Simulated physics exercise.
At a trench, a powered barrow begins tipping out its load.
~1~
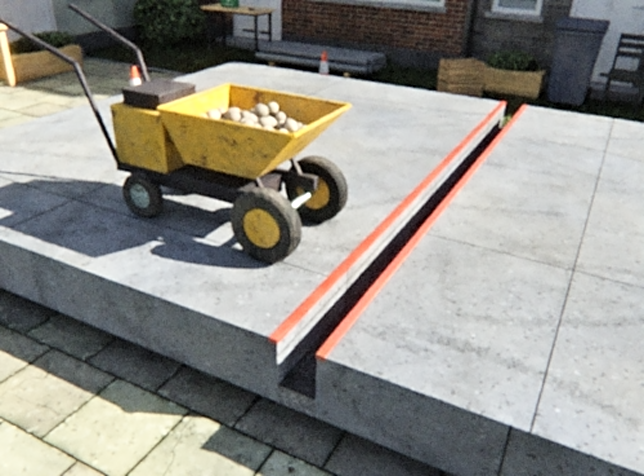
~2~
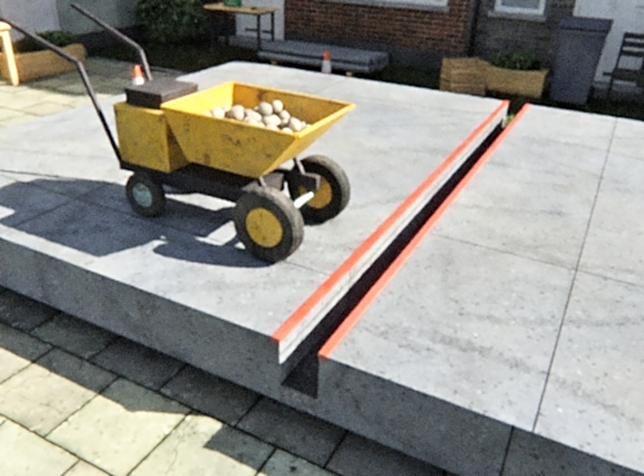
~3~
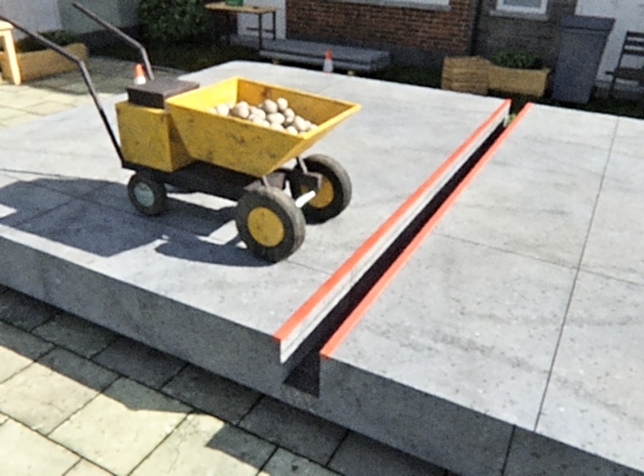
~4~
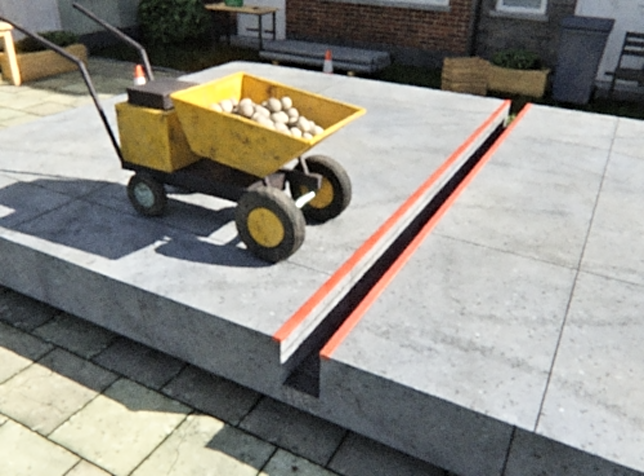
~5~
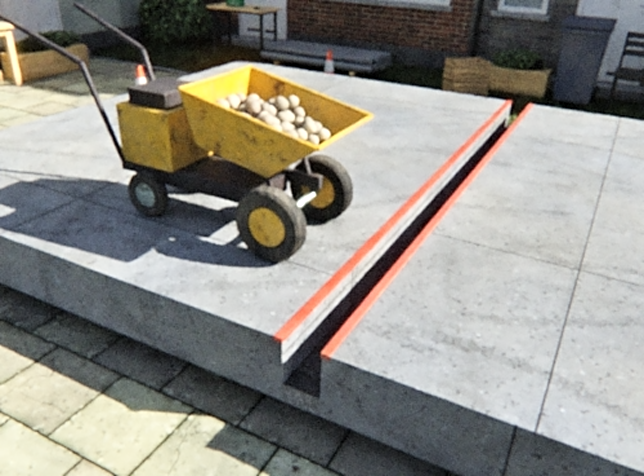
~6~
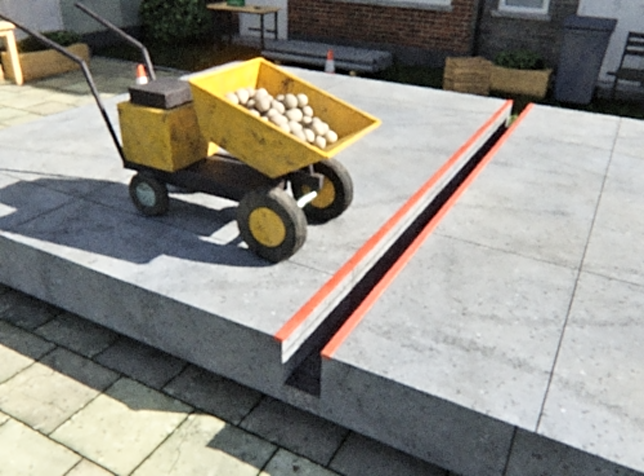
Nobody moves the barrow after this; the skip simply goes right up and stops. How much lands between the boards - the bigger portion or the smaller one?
Most of the load will escape the trench.
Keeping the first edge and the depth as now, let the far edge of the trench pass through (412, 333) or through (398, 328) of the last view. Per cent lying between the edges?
The first case gives around 100 percent, and the second around 80 percent.
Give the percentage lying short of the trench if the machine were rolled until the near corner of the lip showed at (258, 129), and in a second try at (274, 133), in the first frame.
Some 0 % then some 0 %.
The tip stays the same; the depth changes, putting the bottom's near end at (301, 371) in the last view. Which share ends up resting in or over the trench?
Estimate: Approx. 10 %.
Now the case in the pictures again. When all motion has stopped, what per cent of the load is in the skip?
I reckon some 5 percent.
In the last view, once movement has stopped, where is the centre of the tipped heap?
I'd say the middle ends up at about (438, 270).
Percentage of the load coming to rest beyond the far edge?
That share is about 90 percent.
Shortly afterwards, skip tipped steeply; the whole lot in the skip.
Next, skip tipped right over; the bulk in the skip; only a few in or heaped over the trench; near a quarter beyond it; only a few falling.
Some moments later, skip tipped right over; only a few in the skip; only a few in or heaped over the trench; all but a few beyond it.
In the end, skip tipped right over; only a few in the skip; a little in or heaped over the trench; all but a few beyond it.
